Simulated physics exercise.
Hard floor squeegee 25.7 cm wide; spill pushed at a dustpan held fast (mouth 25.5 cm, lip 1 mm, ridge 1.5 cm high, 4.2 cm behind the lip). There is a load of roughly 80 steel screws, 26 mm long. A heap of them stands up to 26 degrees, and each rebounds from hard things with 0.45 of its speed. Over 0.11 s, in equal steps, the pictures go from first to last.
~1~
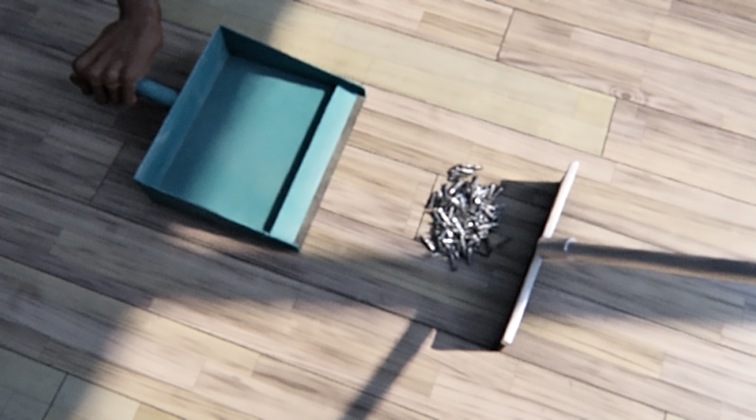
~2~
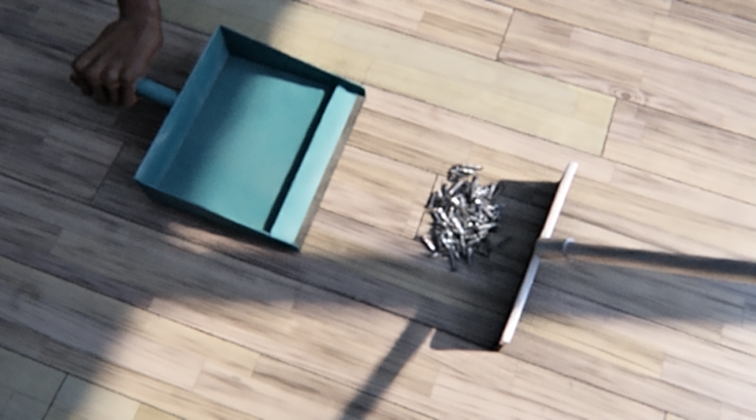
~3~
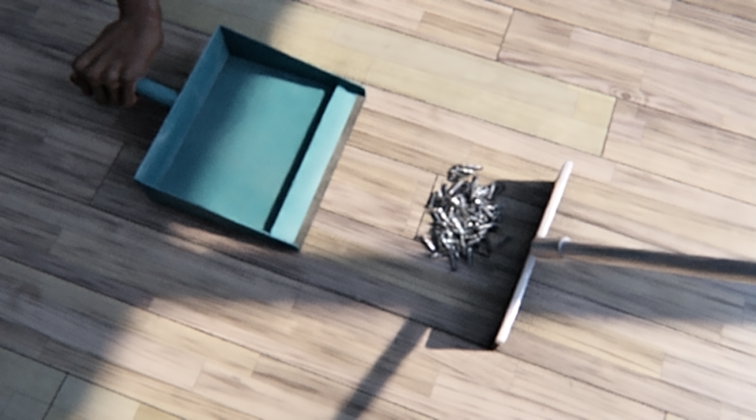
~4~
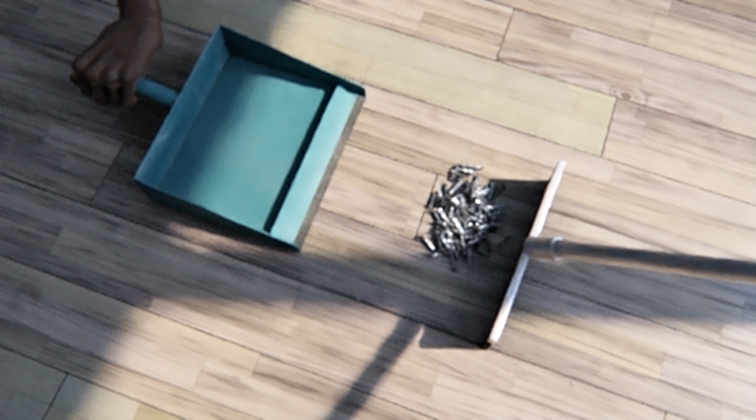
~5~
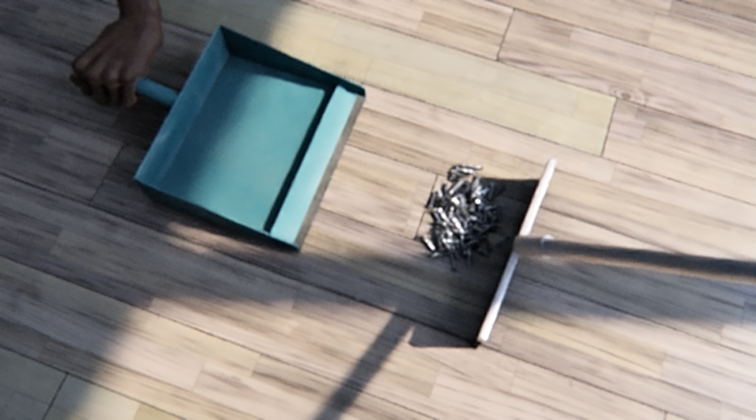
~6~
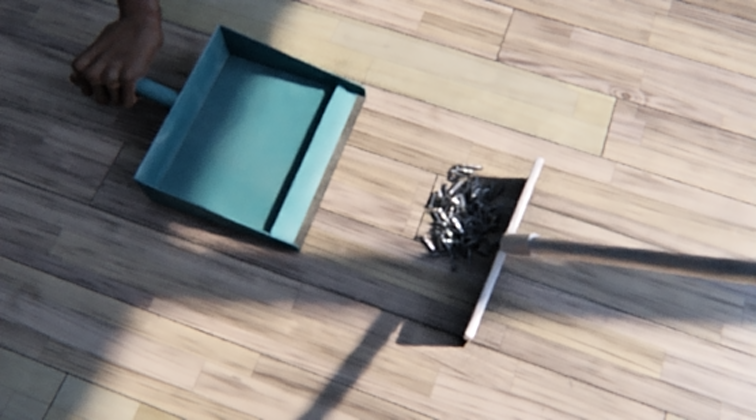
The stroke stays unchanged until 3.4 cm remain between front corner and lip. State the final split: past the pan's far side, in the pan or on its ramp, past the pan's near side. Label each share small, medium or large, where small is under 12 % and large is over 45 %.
Far side: Small. Pan: Medium. Near side: Small.
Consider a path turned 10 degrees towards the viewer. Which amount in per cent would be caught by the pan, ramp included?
The pan, ramp included, would get around 15 per cent.
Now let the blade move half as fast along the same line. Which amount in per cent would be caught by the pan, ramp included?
Near 5 %.
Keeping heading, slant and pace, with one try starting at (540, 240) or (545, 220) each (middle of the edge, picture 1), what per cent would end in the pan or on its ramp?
I'd put it near 30 per cent for the first and near 30 per cent for the second.
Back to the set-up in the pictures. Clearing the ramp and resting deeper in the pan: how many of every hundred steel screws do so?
About 0 %.
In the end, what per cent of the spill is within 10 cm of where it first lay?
I'd guess some 5 per cent.
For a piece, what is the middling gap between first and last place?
20 cm or so.
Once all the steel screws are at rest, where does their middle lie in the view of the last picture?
After settling, the middle sits near (331, 186).
Then, 0.15 s after the last picture, middle of the blade 14 cm from the lip; 0 % over the lip, far side 0 %, near side 0 %.
Then, 0.24 s after the last picture, middle of the blade 7 cm from the lip; 0 % over the lip, far side 0 %, near side 0 %.
Then, 0.48 s after the last picture, middle of the blade 4 cm from the lip; 30 % over the lip, far side 0 %, near side 0 %.
In the end, far side 0 %, pan 30 %, near side 0 %, in front of the lip or behind the blade 70 %.
